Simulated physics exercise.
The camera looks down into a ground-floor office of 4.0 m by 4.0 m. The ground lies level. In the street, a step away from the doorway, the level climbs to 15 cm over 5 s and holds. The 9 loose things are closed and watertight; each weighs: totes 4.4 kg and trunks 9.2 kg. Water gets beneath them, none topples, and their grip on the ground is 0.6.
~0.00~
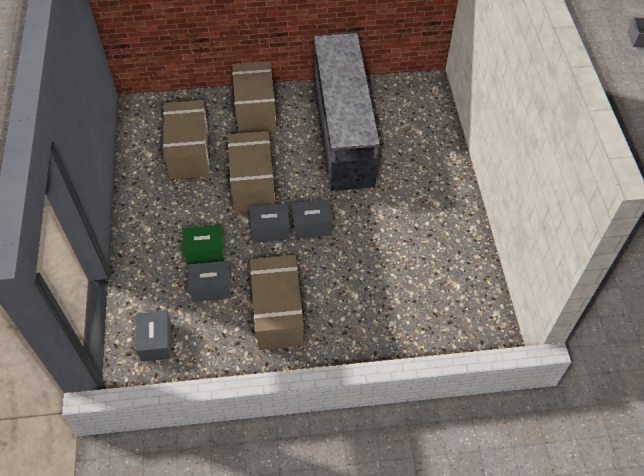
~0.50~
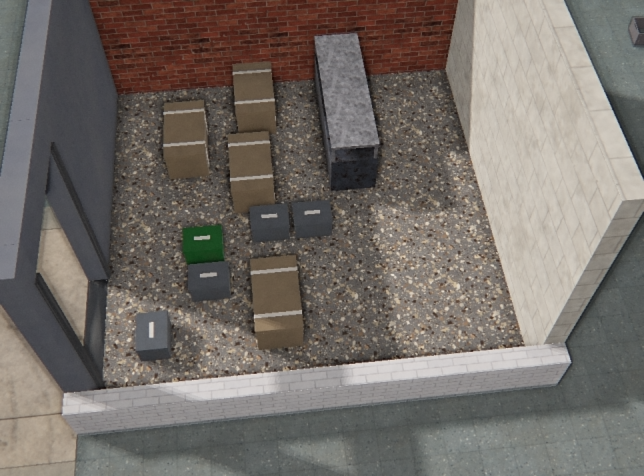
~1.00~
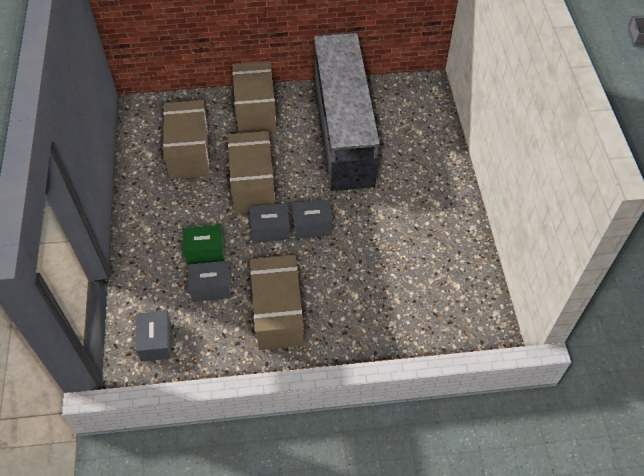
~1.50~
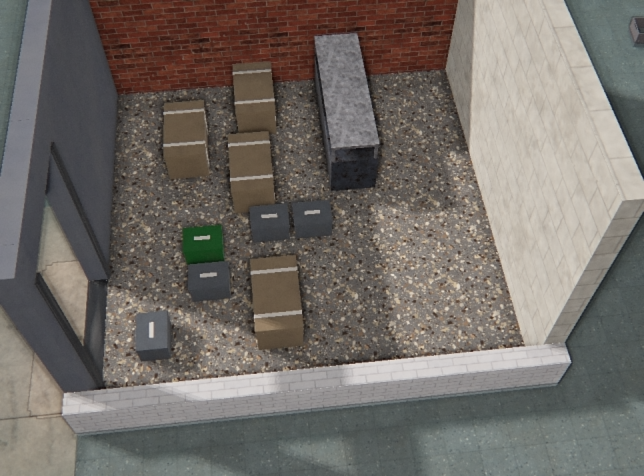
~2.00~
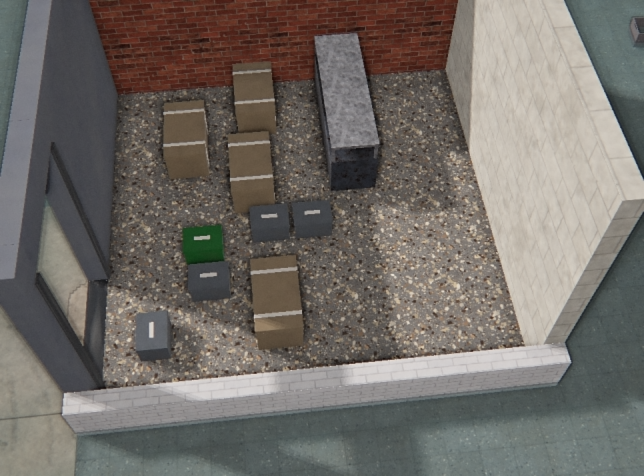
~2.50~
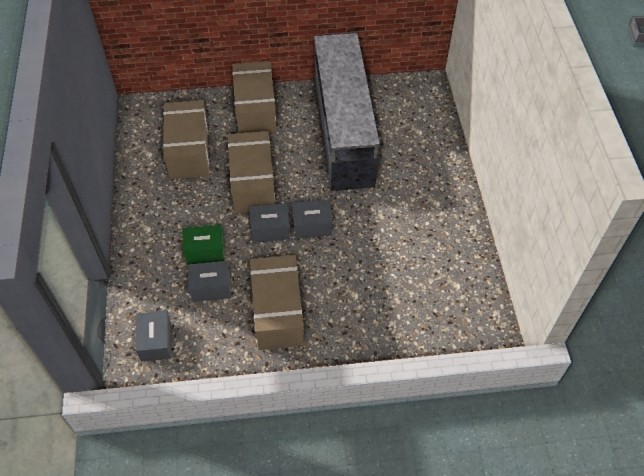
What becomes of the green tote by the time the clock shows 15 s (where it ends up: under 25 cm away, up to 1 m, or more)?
Green tote moves a short way.
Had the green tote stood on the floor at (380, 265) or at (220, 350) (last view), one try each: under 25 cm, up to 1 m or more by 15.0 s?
In turn: It ends far away; it travels far.
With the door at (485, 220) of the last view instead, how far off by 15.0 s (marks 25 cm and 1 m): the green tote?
In that case the green tote ends far away.
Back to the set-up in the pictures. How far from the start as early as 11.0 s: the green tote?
About 80 cm.
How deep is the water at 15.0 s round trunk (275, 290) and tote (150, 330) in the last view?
About 13 and 9 cm.
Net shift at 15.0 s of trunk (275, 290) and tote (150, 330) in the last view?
In turn: 300 cm, 300 cm.
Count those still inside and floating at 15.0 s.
I count 7.
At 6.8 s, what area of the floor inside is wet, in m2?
Some 8.5 m2.
After 3.5 s the green tote is near (202, 238), 0.0 m from its start, aground; 0 afloat.
After 6.8 s the green tote is near (212, 195), 0.6 m from its start, aground; 1 afloat.
After 11.0 s the green tote is near (207, 180), 0.8 m from its start, aground; 3 afloat.
After 15.0 s the green tote is near (206, 180), 0.8 m from its start, aground; 7 afloat.
